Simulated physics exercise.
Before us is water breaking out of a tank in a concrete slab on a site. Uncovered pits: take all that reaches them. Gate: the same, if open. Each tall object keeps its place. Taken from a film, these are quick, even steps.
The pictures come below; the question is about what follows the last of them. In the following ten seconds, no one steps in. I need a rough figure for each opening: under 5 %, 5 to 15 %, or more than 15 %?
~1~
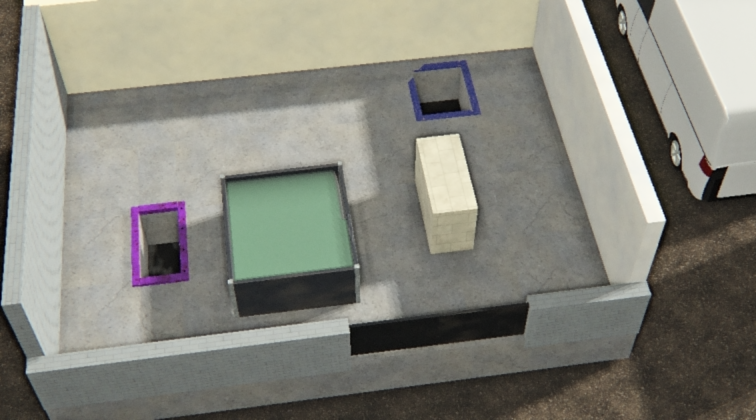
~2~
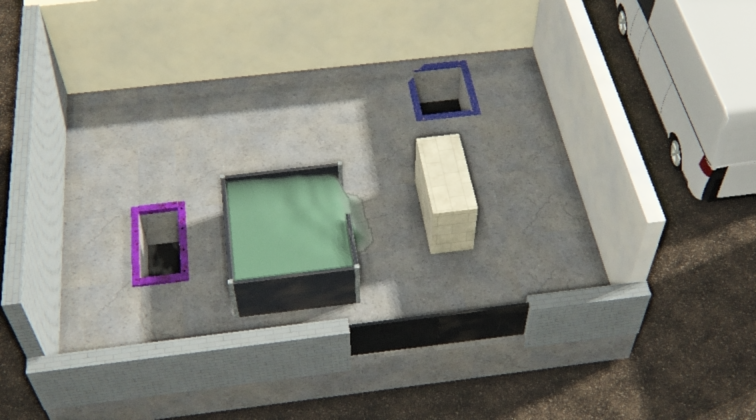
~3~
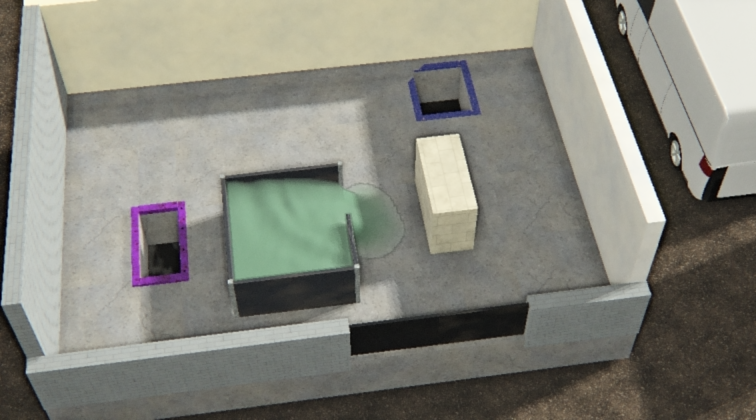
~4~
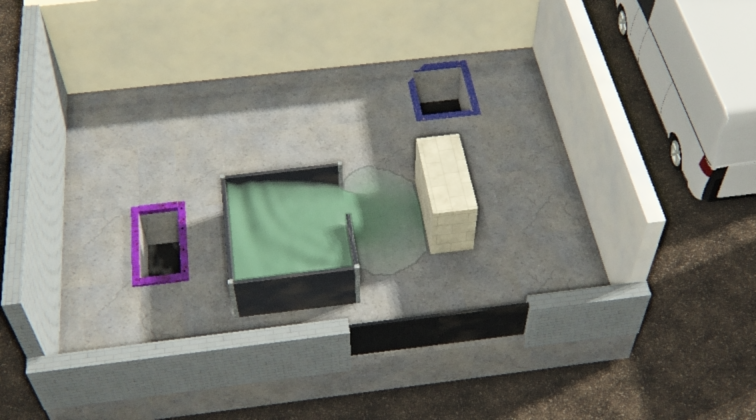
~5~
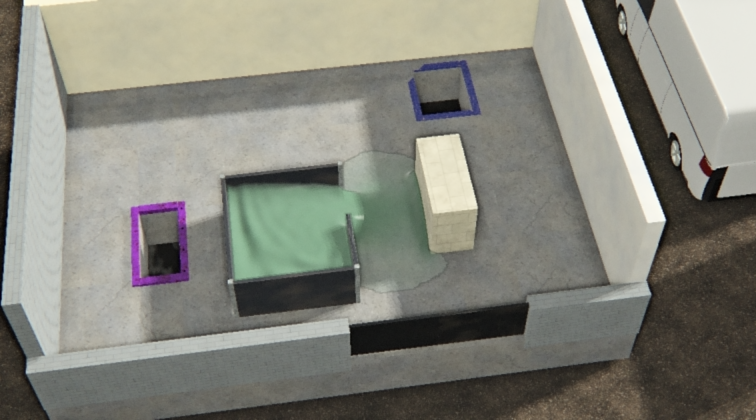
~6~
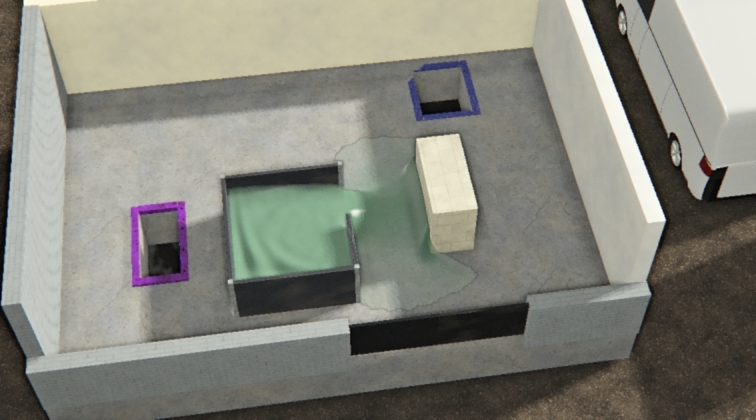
Roughly: The gate, under 5 %; the purple pit, under 5 %; the blue pit, more than 15 %.
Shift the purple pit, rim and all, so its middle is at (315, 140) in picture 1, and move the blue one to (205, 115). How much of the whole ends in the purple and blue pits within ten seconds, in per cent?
The purple pit receives 2 per cent and the blue pit 8 per cent.
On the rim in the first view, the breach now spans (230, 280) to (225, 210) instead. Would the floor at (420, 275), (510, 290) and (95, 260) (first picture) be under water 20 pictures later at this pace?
The first would be still unwetted, the second still unwetted and the third drenched.
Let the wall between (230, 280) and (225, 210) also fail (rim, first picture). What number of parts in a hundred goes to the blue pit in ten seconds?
Near 6 per cent for blue.
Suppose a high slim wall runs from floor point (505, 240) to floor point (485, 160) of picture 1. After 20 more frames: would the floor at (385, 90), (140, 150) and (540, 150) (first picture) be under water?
In that order: Awash, clear, clear.
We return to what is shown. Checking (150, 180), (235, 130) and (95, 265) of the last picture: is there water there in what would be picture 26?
Spared, spared, spared.
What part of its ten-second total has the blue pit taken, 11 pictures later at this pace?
By then roughly 20 percent of the ten-second total is in.
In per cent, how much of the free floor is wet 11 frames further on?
My guess is around 35 in a hundred.
A moment on, water covers 20 % of the floor; the gate 0 %, the purple pit 0 %, the blue pit 1 %.
Next, water covers 35 % of the floor; the gate 0 %, the purple pit 0 %, the blue pit 5 %.
Then, water covers 50 % of the floor; the gate 0 %, the purple pit 0 %, the blue pit 11 %.
Later, water covers 80 % of the floor; the gate 0 %, the purple pit 0 %, the blue pit 18 %.
In the end, water covers 95 % of the floor; the gate 0 %, the purple pit 0 %, the blue pit 28 %.
